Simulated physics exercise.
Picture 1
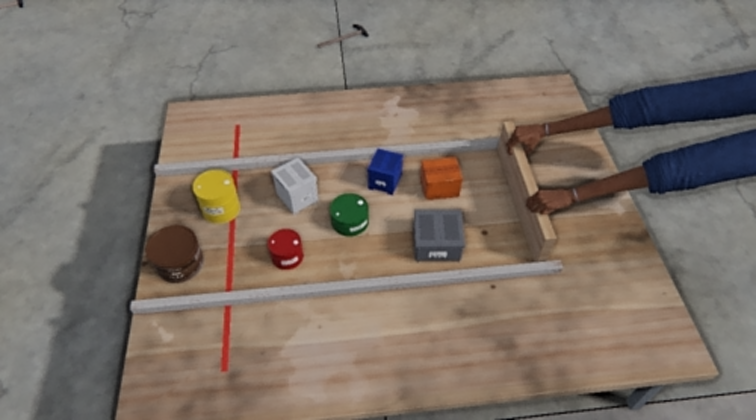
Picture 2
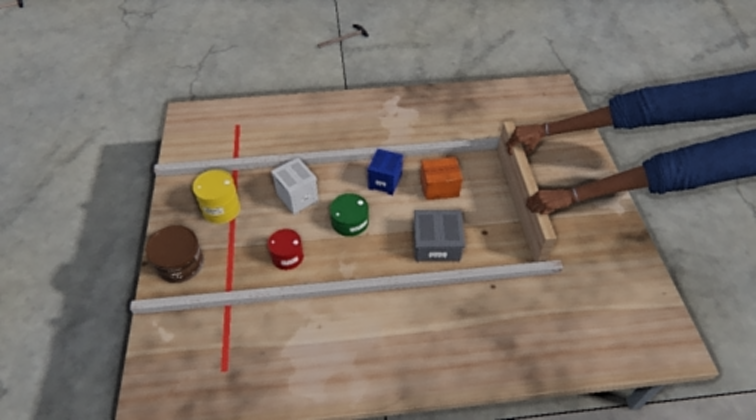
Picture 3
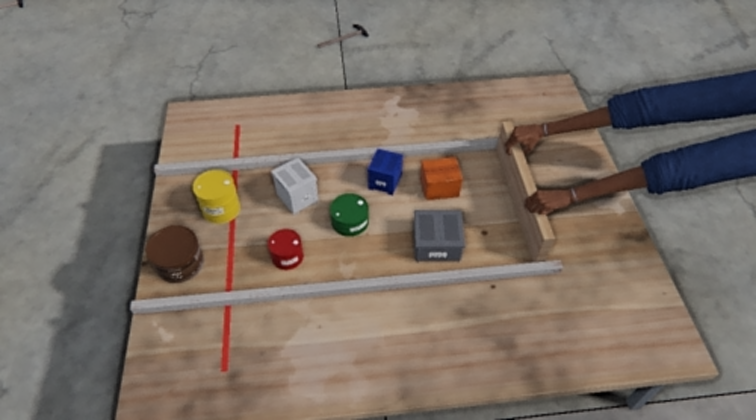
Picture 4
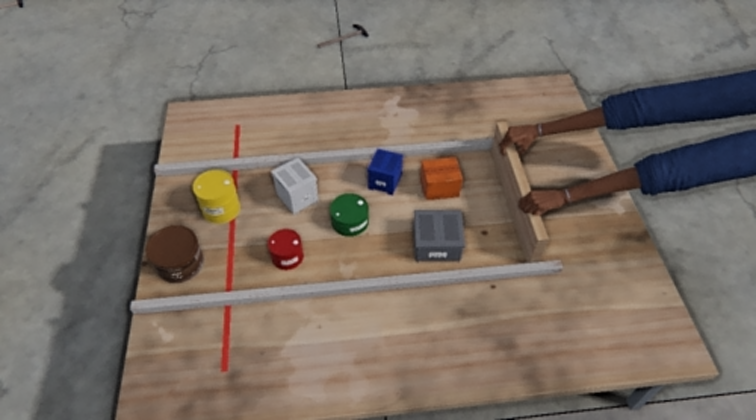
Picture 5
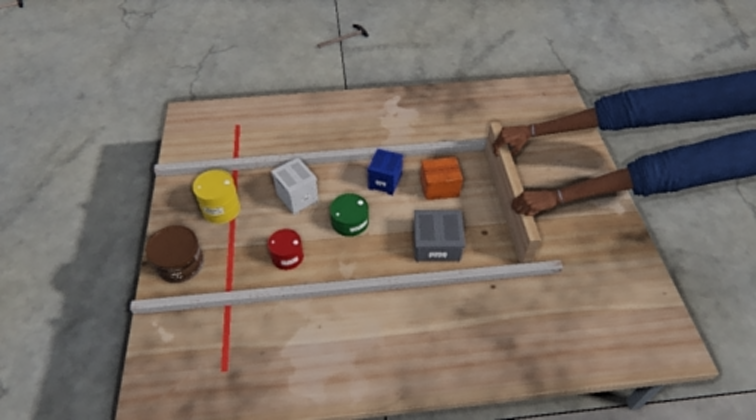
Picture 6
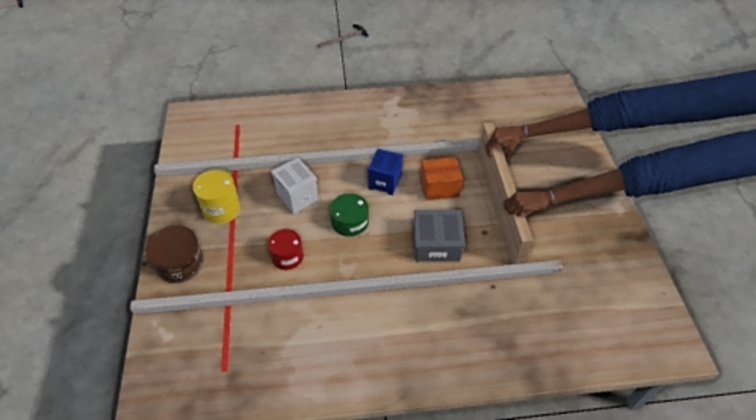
On a wooden table marked with a red line, two hands held a wooden plank and slid it slightly left between two rails, while the colored canisters and boxes stayed still.
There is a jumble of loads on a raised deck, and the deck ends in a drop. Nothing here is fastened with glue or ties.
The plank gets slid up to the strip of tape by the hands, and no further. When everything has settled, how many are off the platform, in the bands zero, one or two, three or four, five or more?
The ones that plunge will number one or two.
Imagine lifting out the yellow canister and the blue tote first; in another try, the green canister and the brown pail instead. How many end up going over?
The first count is 1 and the second is 1.
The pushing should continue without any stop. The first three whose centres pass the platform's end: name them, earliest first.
Yellow canister, brown pail, white tote.
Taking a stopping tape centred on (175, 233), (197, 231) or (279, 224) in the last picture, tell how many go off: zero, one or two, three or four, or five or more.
In the order of the places given: 5 or more; 5 or more; zero.
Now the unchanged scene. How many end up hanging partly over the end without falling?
Count: 1.
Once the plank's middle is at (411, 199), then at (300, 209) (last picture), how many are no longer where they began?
I count 3 first and 7 after.
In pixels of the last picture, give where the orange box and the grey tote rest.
Final pixels, roughly: (212, 197) for the first, (203, 260) for the other.
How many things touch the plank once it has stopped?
Count recorded: 3.
Soon after, none off yet; brown pail at rest near (176, 255); yellow canister at rest near (217, 197); red canister at rest near (286, 250).
In the end, the number that fall off is one or two; gone, yellow canister and brown pail.
